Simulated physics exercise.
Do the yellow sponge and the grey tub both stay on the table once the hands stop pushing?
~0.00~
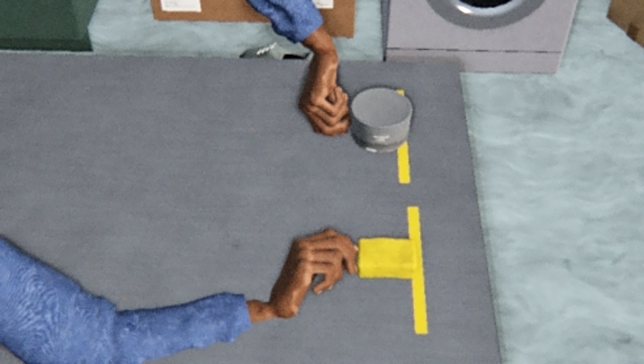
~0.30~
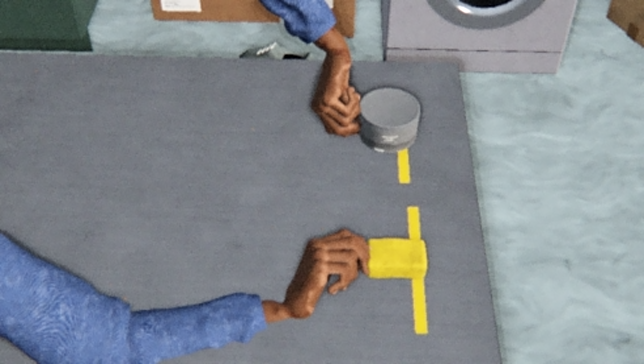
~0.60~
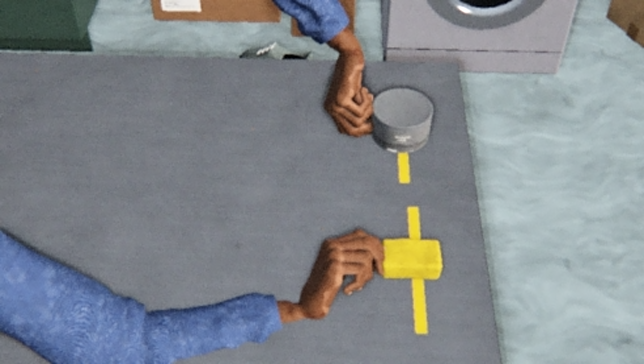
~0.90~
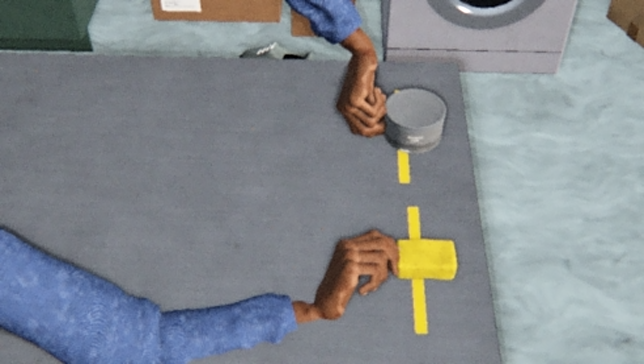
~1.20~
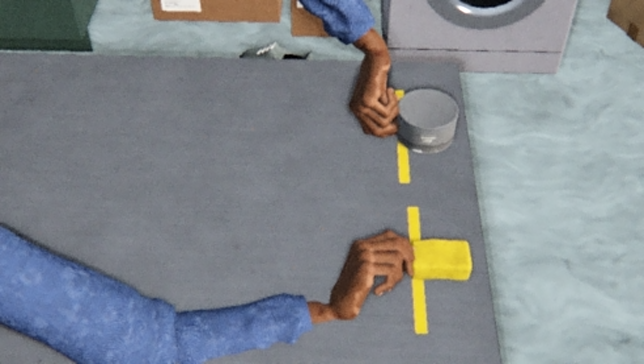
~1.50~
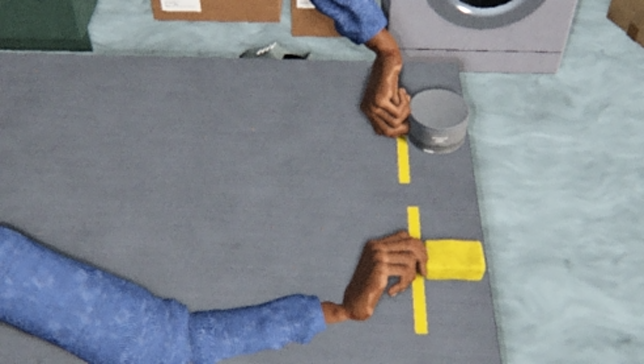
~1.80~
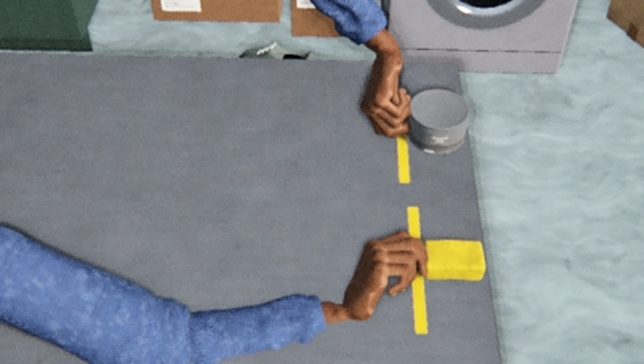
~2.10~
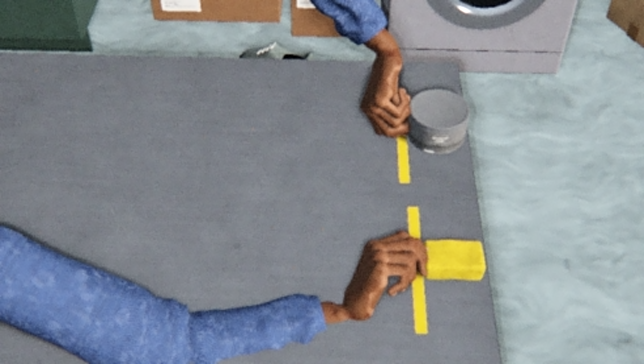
Yes, the yellow sponge stays on top of the table, and the grey tub stays on it as well.
The video shows two hands in blue sleeves slowly pushing a yellow sponge and a grey tub rightward across a grey table, past strips of yellow tape near its end. The hands stop, and both objects rest still on the table.
